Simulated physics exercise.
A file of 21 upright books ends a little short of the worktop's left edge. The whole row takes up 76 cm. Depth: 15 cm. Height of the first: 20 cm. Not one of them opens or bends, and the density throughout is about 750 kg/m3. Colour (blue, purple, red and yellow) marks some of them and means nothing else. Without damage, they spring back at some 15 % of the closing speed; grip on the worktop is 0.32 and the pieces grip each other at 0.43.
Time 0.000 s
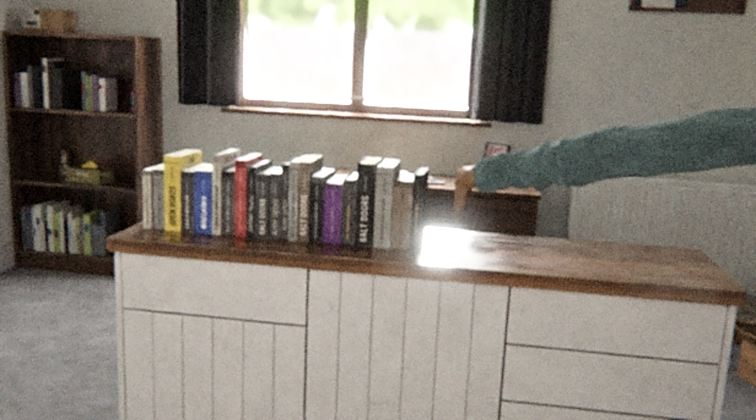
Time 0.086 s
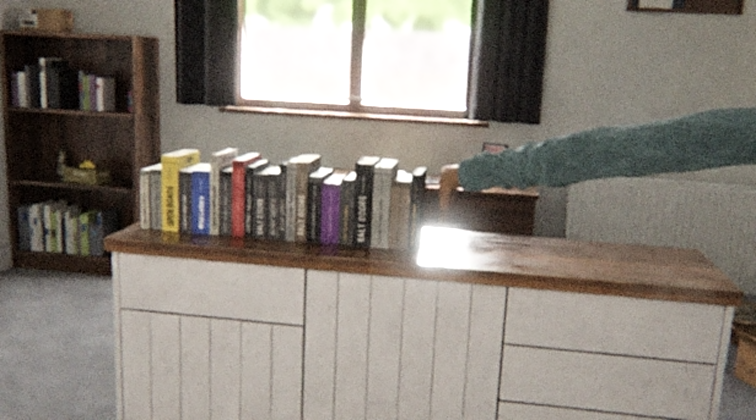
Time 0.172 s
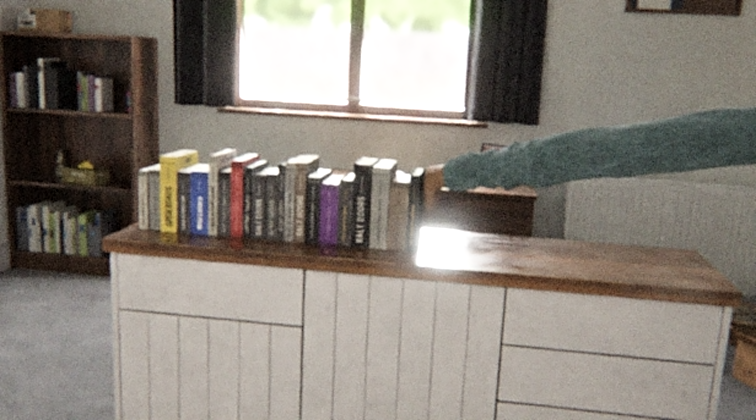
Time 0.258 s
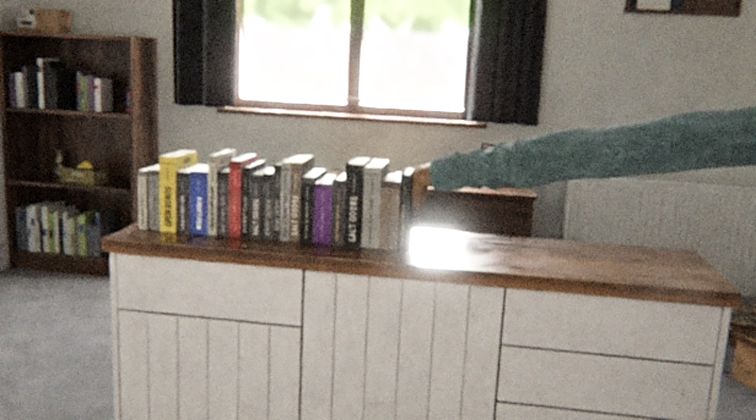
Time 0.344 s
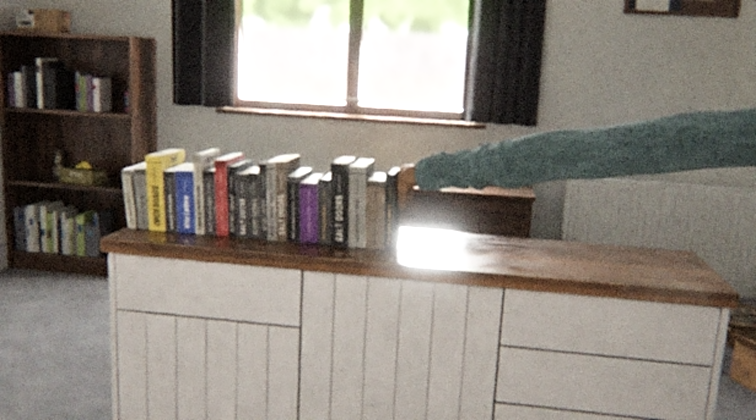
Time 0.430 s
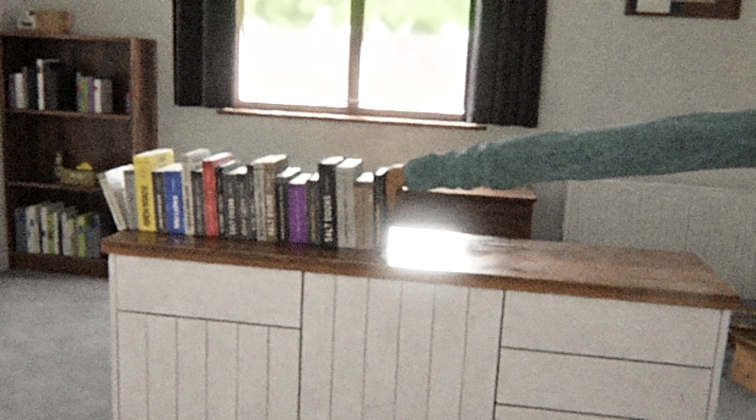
A hand in a green sleeve pushing a row of upright books leftward along a wooden worktop, the leftmost ones leaning left.
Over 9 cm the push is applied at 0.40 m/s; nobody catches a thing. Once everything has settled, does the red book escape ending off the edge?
Yes, it keeps its place.
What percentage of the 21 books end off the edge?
Something close to 20 percent of them.
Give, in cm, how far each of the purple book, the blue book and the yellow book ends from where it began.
I'd estimate purple at 10 cm, blue at 20 cm and yellow at 90 cm.
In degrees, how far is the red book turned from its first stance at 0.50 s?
Measured against how it began, the tilt is near 10 degrees.
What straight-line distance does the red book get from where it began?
Roughly 10 centimetres.
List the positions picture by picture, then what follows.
In the first frame (pixels give the middle of a visible side), hand (467, 188) 8 cm from the first; red book (240, 199); purple book (333, 214); yellow book (172, 194); none has stirred.
The second frame shows hand (452, 188) 46 mm from the first; red book (238, 199).
The third frame shows hand (437, 187) 11 mm from the first; red book (236, 199).
The fourth frame shows hand (424, 187) 23 mm in; red book (235, 199); purple book (322, 214) 15 mm from its place; movement in 7 of them.
The fifth frame shows hand (410, 187) 58 mm in; red book (221, 198) 37 mm from its place; purple book (309, 213) 48 mm from its place; steepest lean 6°, the book at (129, 199); movement in 21 of them.
The sixth frame shows hand (399, 187) 9 cm in; red book (210, 198) 4° from how it stood; purple book (298, 213) 4° from how it stood; blue book (175, 202) 4° from how it stood; steepest lean 21°, the book at (112, 202); movement in 21 of them.
After 0.50 s, none of the 21 books off the edge, 21 disturbed; red book 11° from how it stood; yellow book 11° from how it stood.
After 0.76 s, 1 of the 21 books off the edge; red book 16° from how it stood; yellow book 56° from how it stood.
After 1.04 s, 3 of the 21 books off the edge; red book 16° from how it stood; yellow book on its side.
After 1.36 s, 4 of the 21 books off the edge; red book 15° from how it stood; yellow book on its side.
In the end (2.3 s), 4 of the 21 books off the edge; red book 15° from how it stood; blue book on its side; yellow book on its side. From the last view, middles, red book near (210, 193), blue book near (138, 215).
